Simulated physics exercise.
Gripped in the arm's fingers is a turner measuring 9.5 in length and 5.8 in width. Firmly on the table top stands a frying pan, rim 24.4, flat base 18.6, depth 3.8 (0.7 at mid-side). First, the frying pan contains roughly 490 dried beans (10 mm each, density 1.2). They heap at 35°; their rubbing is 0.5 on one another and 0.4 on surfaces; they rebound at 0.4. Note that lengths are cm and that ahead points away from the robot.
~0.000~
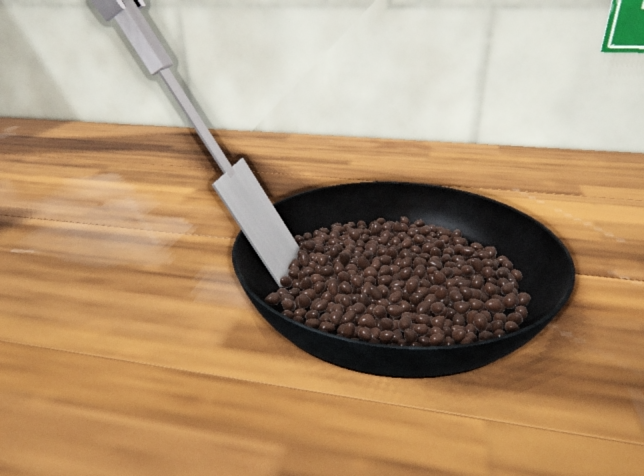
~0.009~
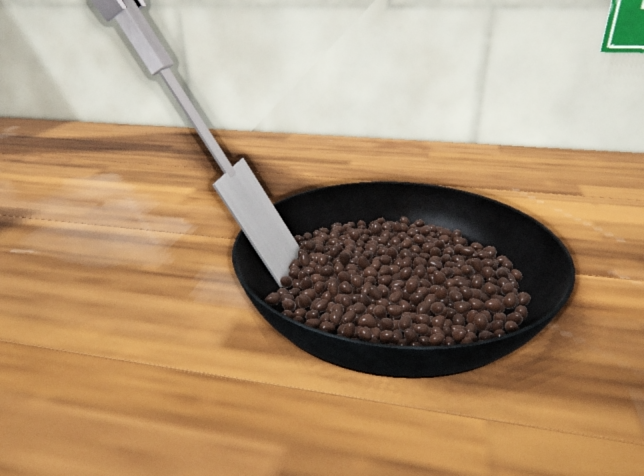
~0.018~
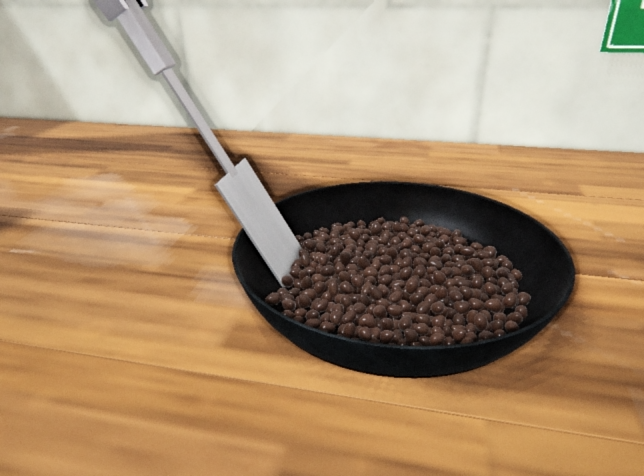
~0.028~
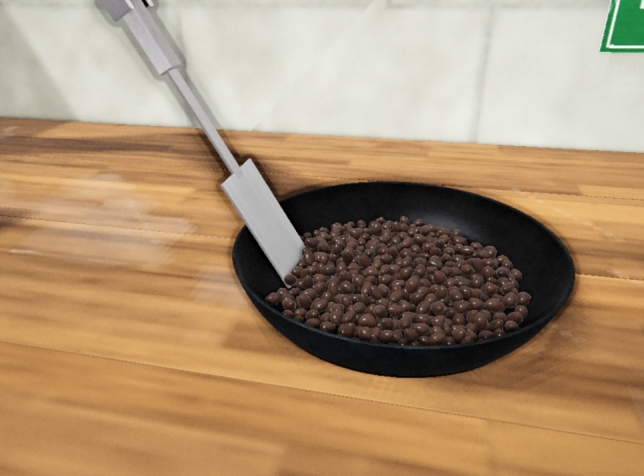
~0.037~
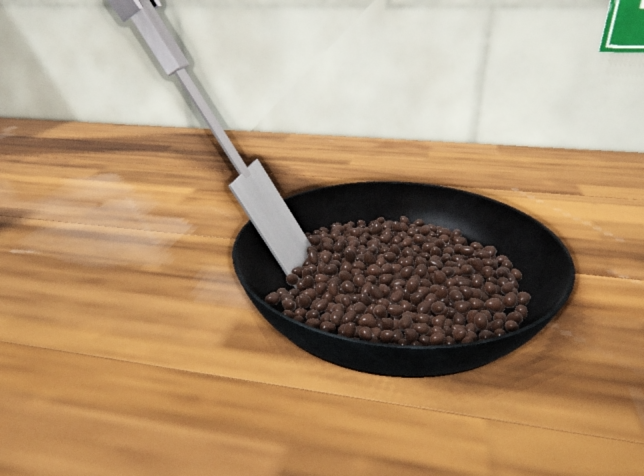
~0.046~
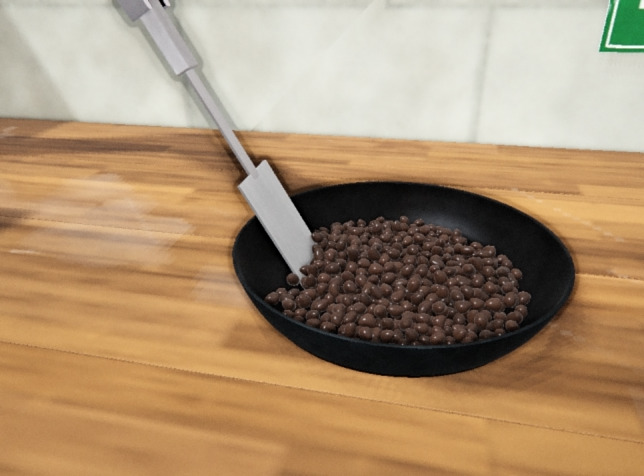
On a wooden table top, a grey turner rested at the left side of a black frying pan full of dark brown beans, then slid slightly to the right against the barely moving heap.
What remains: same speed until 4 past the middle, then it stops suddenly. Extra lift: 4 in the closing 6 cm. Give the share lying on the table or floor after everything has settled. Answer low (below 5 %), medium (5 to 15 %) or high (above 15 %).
Low.
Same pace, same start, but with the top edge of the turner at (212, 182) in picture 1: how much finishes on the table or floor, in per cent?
Spill: Approx. 0 per cent.
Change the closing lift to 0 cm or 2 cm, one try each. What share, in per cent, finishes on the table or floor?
It works out to some 0 per cent for the first setting and some 0 per cent for the second.
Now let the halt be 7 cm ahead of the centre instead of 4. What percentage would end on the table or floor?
About 0 %.
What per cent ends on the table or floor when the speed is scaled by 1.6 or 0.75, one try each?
Roughly 10 per cent on the first try and 0 per cent on the second.
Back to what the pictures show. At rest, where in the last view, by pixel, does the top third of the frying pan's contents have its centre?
Roughly (478, 276).
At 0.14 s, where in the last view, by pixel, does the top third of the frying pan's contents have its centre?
Centre: Approx. (429, 269) in the last view.
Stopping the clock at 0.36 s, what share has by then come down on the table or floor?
Around 0 percent.
By 0.09 s, sloping 60°, highest piece 4 above the table; 492 in the frying pan.
By 0.14 s, sloping 60°, highest piece 5 above the table; 492 in the frying pan.
By 0.36 s, sloping 60°, highest piece 4 above the table; 490 in the frying pan, 2 on the table or floor.
By 1.41 s, sloping 60°, highest piece 4 above the table; 490 in the frying pan, 2 on the table or floor.
Final count, 490 in the frying pan, 2 on the table or floor. That is 0 % on the table or floor.
